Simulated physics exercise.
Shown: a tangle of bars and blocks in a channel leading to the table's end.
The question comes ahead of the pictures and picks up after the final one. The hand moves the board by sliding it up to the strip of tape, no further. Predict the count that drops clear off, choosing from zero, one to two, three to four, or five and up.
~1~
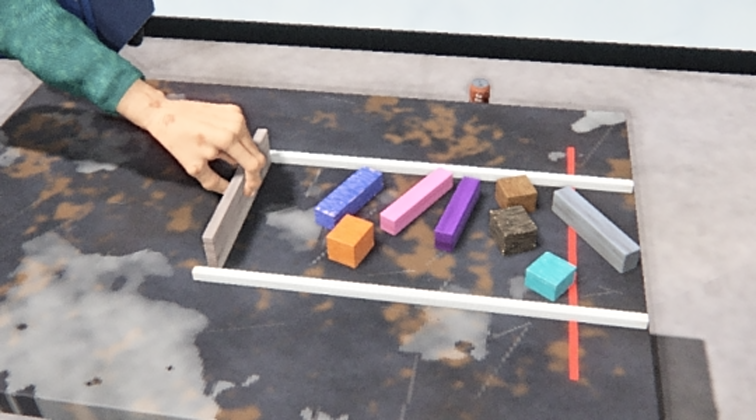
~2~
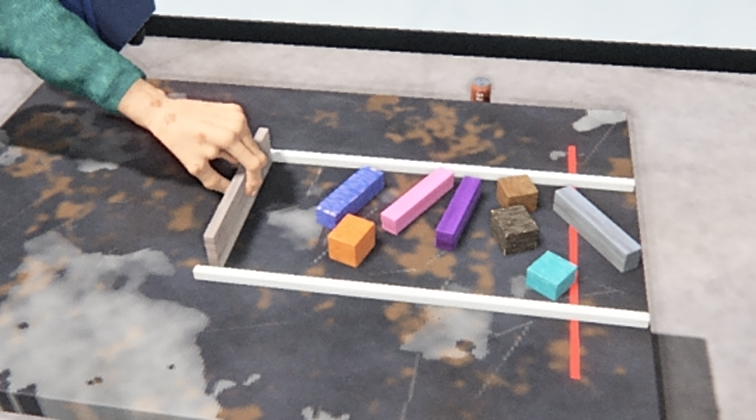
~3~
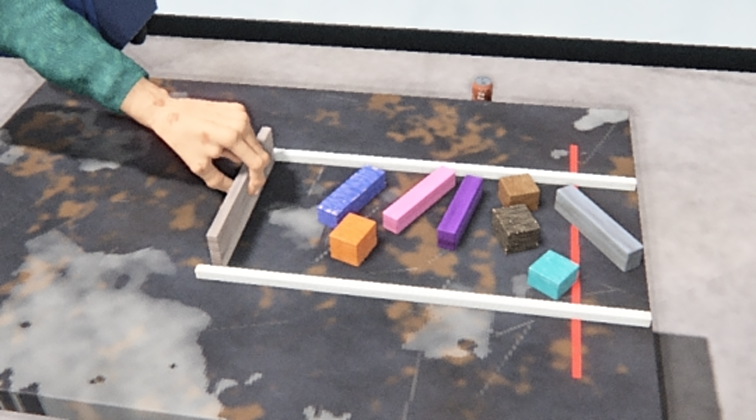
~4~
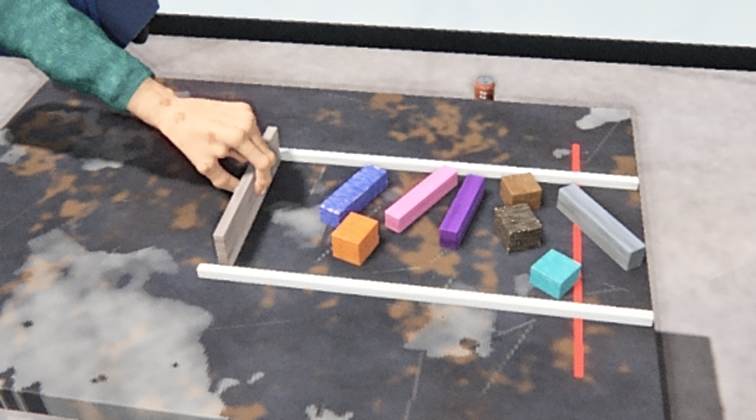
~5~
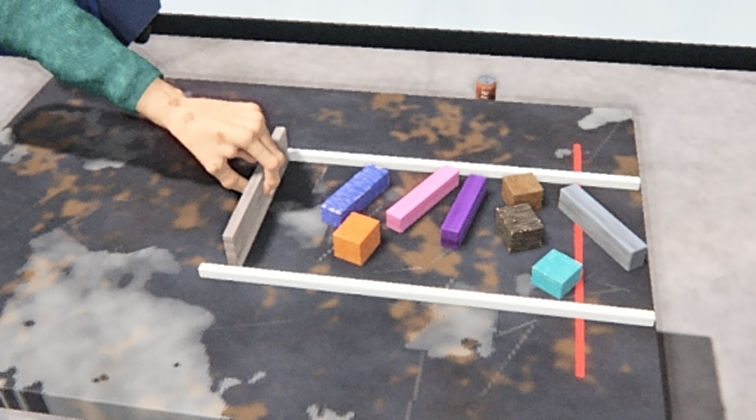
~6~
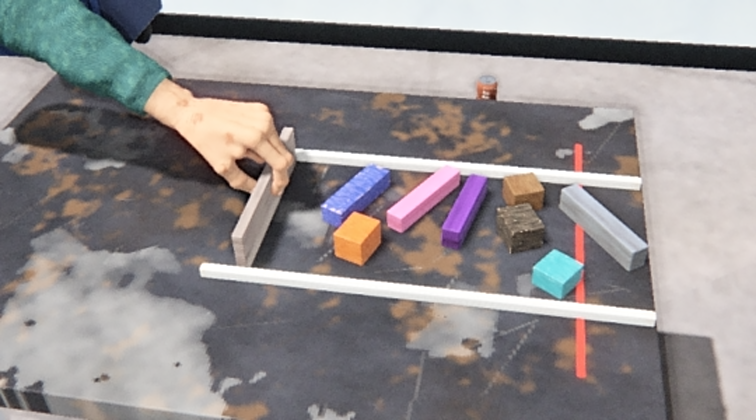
It sends over the edge three or four pieces.
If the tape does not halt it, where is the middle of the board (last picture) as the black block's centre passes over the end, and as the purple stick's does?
The middle is at (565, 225) when it's the black block, and at (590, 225) when it's the purple stick.
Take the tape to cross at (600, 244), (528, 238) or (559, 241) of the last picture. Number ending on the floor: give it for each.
4, 0, 1.
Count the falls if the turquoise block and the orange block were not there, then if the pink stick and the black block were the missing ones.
You'd get 3 in the first case and 1 in the second one.
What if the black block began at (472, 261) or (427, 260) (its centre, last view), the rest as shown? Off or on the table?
In that order: Stays aboard, then stays aboard.
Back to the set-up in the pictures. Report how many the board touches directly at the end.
It ends up touching 2.
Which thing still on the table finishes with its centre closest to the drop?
The purple stick is foremost.
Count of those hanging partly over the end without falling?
0, I think.
Soon after, none off yet; grey stick at rest near (602, 226); turquoise block at rest near (558, 274); brown block at rest near (523, 193).
After that, none off yet; grey stick at rest near (602, 226); turquoise block at rest near (558, 274); brown block moving near (532, 194).
And then, none off yet; grey stick displaced a little near (641, 225); turquoise block displaced about its own width near (579, 282); brown block displaced well along near (612, 198).
In the end, the number that fall off is three or four; gone, black block, brown block and grey stick.
